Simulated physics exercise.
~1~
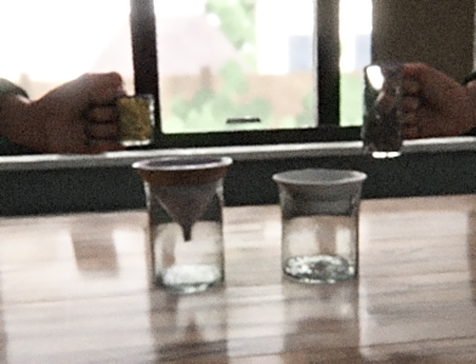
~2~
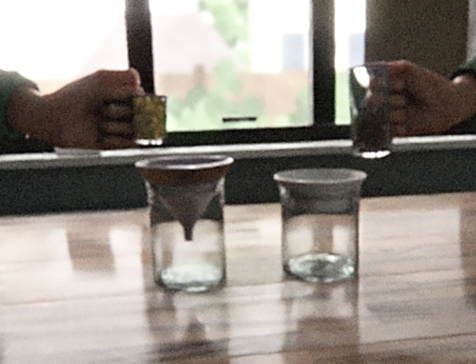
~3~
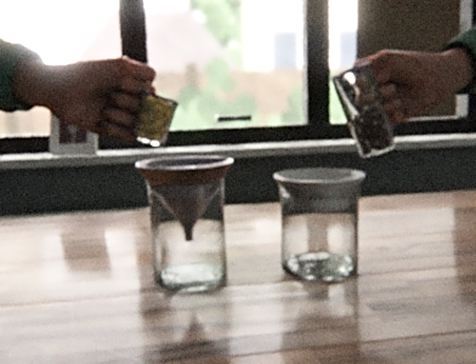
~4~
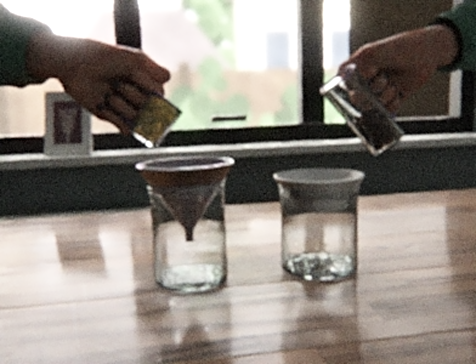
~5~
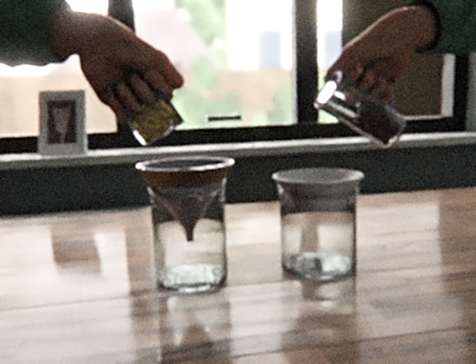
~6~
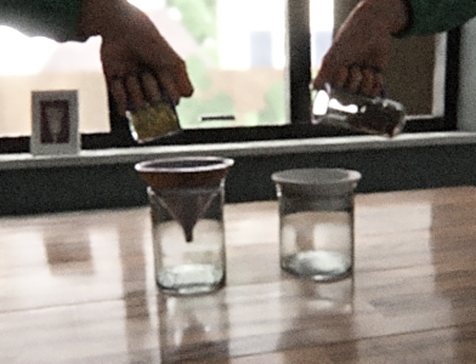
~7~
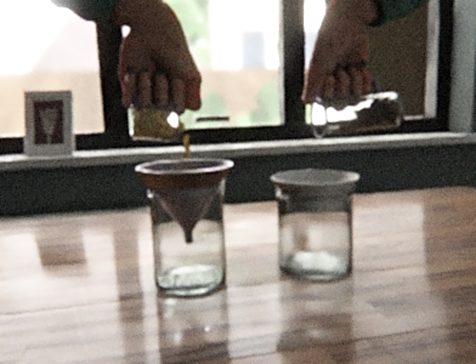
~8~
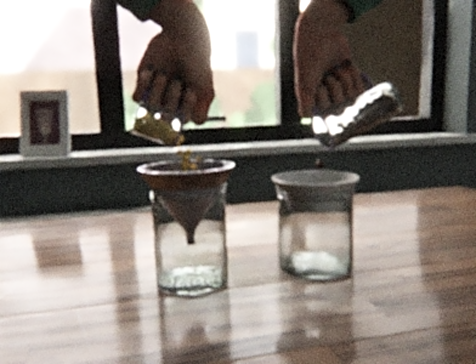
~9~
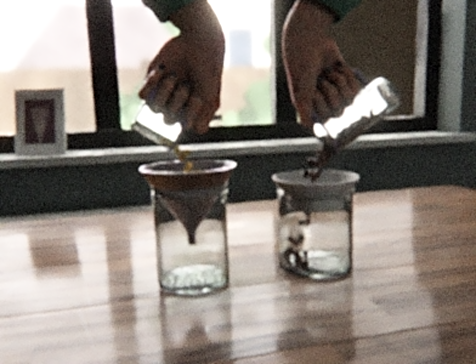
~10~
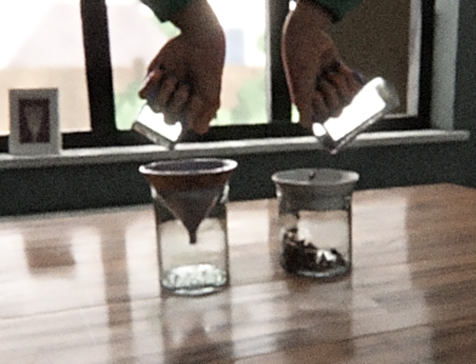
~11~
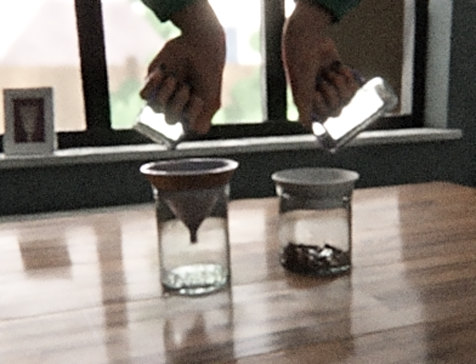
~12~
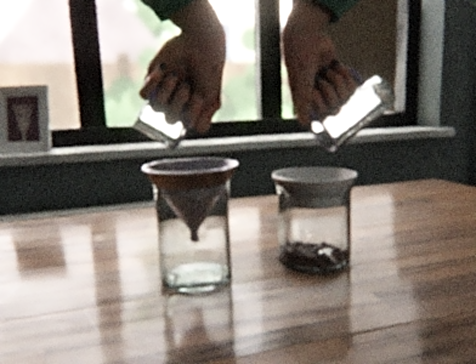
Two hands tip cups over funnels; only the right jar gets dark bits inside.
